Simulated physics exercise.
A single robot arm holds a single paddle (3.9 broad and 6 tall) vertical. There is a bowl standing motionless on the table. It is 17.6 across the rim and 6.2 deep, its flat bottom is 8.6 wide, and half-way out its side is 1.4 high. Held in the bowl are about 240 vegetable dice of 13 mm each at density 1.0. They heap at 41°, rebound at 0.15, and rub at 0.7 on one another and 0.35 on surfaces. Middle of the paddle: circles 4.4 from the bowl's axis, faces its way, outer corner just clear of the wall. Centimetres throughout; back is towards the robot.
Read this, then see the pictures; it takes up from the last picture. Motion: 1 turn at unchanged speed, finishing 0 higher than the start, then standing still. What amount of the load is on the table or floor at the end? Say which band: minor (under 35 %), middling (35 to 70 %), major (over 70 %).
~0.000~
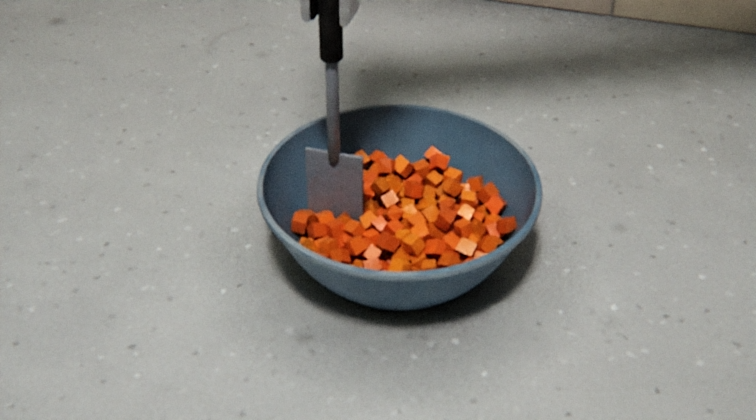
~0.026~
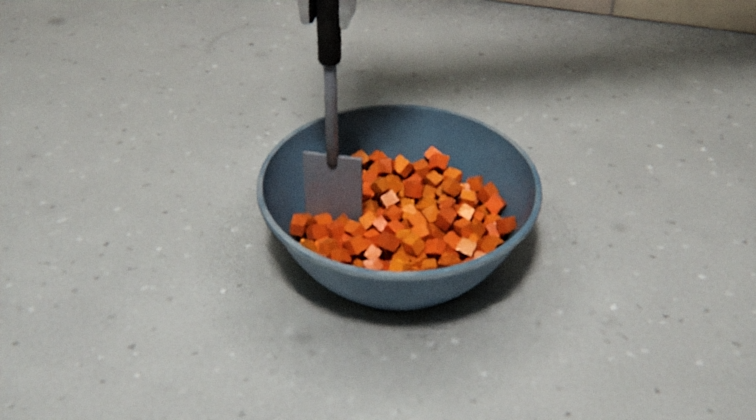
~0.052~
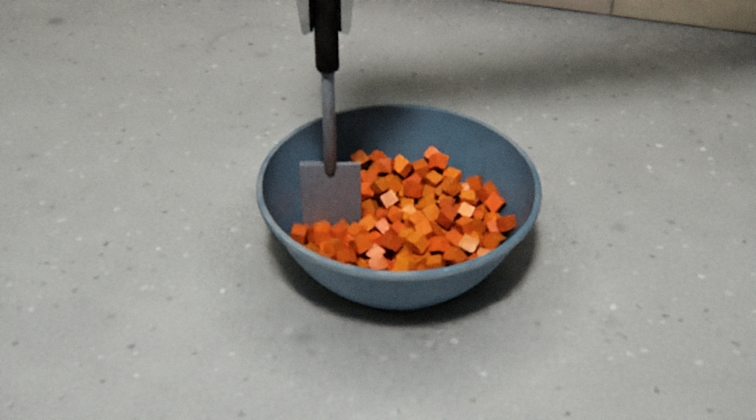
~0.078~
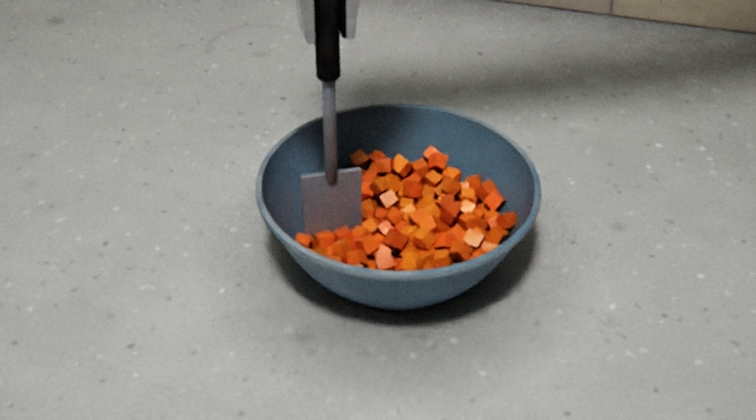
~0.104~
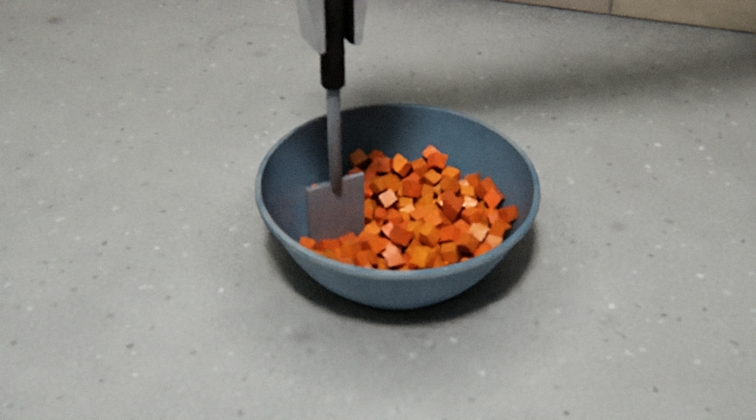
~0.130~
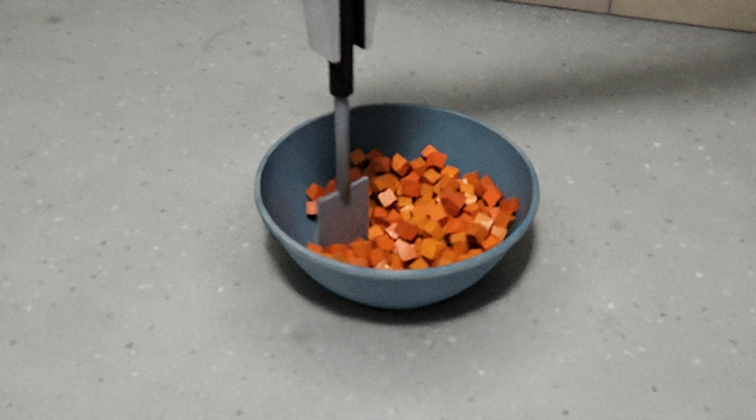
Band: Minor.
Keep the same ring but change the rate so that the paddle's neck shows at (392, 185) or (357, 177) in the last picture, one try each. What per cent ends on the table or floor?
It comes to close to 45 per cent and close to 30 per cent.
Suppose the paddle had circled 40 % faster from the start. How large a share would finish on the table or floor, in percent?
Estimated share: Near 25 %.
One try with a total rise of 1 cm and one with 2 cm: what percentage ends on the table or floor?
Estimates: 20 % then 15 %.
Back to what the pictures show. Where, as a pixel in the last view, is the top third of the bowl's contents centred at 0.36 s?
Somewhere around (481, 160) in the last view.
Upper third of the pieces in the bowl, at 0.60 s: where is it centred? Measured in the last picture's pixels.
About (331, 147).
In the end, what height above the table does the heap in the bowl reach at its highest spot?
7.5 cm, give or take.
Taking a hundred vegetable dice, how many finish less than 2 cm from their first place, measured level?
Near 5 % of the pieces.
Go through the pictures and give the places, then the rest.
The first frame shows the paddle neck at (334, 133), 0° round; upper third of the load around (414, 225), from x 300 to 505, top at y 155; 235 in the bowl.
The second frame shows the paddle neck at (332, 136), 4° round; upper third of the load around (412, 225), from x 300 to 505, top at y 155.
The third frame shows the paddle neck at (330, 144), 16° round; upper third of the load around (414, 231), from x 300 to 505, top at y 155.
The fourth frame shows the paddle neck at (331, 153), 29° round; upper third of the load around (413, 238), from x 300 to 510, top at y 155.
The fifth frame shows the paddle neck at (335, 161), 42° round; upper third of the load around (424, 236), from x 305 to 510, top at y 155.
The sixth frame shows the paddle neck at (343, 169), 55° round; upper third of the load around (429, 239), from x 315 to 510, top at y 155; 235 in the bowl.
After 0.36 s, 173° round, highest piece 8 above the table; 225 in the bowl, 2 on the table or floor, 8 in flight or on the tool.
After 0.60 s, 291° round, highest piece 8 above the table; 201 in the bowl, 30 on the table or floor, 4 in flight or on the tool.
After 0.91 s, 0° round, highest piece 7 above the table; 191 in the bowl, 44 on the table or floor.
After 1.61 s, 0° round, highest piece 7 above the table; 191 in the bowl, 44 on the table or floor.
In the end, 191 in the bowl, 44 on the table or floor. That is 19 % on the table or floor.
